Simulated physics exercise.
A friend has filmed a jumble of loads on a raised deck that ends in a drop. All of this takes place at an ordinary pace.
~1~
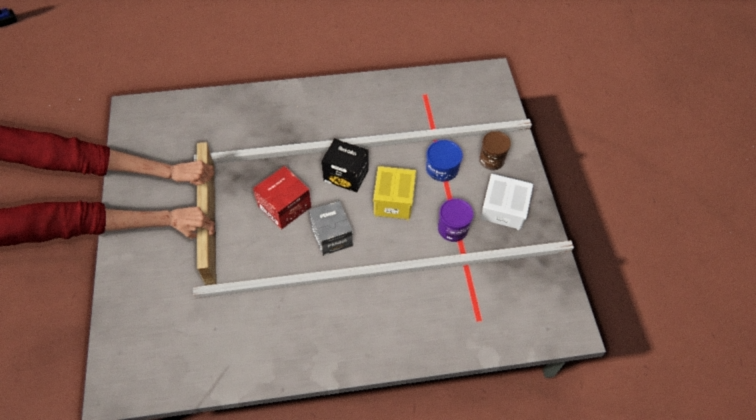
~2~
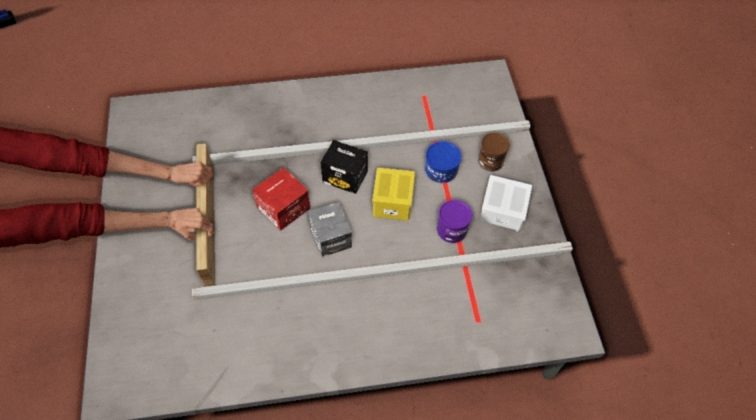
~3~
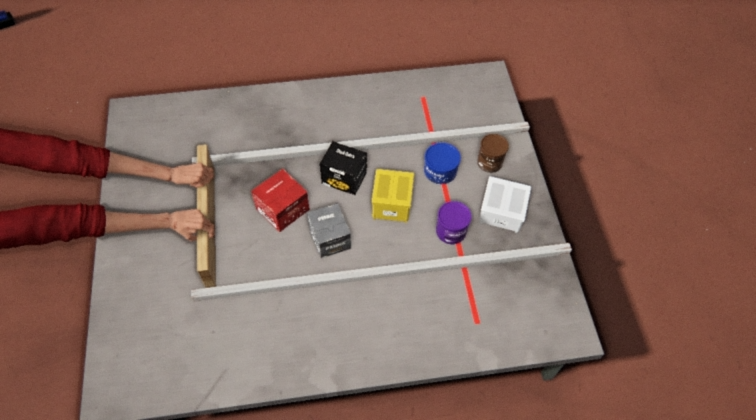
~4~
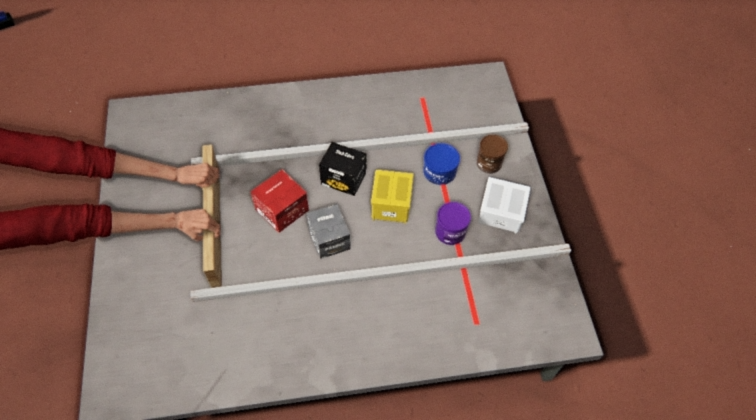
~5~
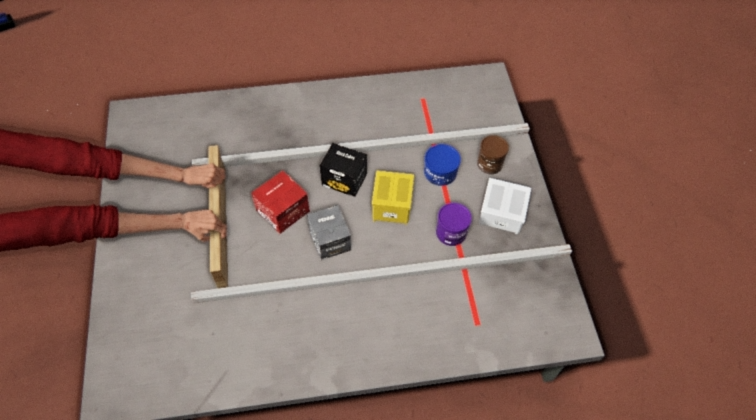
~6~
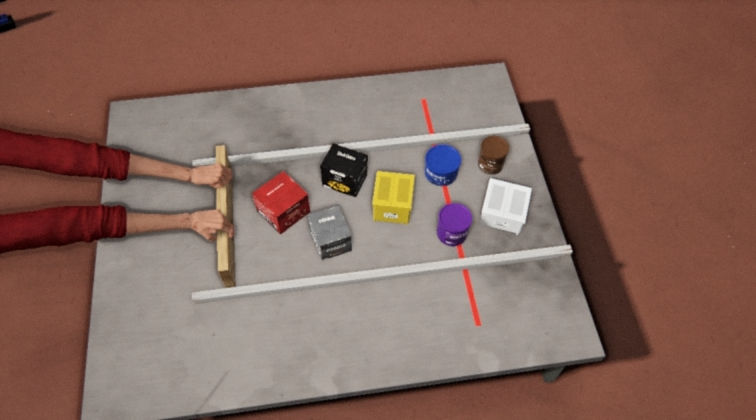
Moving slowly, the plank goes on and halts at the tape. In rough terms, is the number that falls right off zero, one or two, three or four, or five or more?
It ends with every one still up.
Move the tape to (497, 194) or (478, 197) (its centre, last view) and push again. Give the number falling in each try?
Taking the two tries in order, the numbers are 4 and 2.
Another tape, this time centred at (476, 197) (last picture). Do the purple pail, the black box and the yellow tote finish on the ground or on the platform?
Looking at each in turn, the purple pail is still there, the black box is still there, and the yellow tote is still there.
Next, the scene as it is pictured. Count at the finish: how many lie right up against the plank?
3 of them.
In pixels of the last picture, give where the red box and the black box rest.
You'll see the red box at (468, 187), with the black box at (457, 148).
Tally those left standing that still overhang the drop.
Overhang count: 1.
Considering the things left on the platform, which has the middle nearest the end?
White tote, foremost.
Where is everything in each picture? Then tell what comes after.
In the first frame, brown pail (494, 151); white tote (506, 202); blue pail (444, 161); plank (207, 213); tape (449, 196).
In the second frame, white tote (505, 204); red box (282, 199).
In the third frame, blue pail (442, 164); black box (344, 168).
In the fourth frame, brown pail (492, 155); purple pail (452, 224).
In the fifth frame, white tote (504, 206); yellow tote (393, 198).
In the sixth frame, brown pail (493, 156); white tote (505, 207); blue pail (442, 166); plank (226, 215); tape (448, 200).
Soon after, none off yet; brown pail at rest near (493, 156); white tote at rest near (505, 207); blue pail at rest near (442, 166).
Then, none off yet; brown pail at rest near (493, 156); white tote at rest near (505, 207); blue pail at rest near (444, 164).
At rest, the number that fall off is zero.
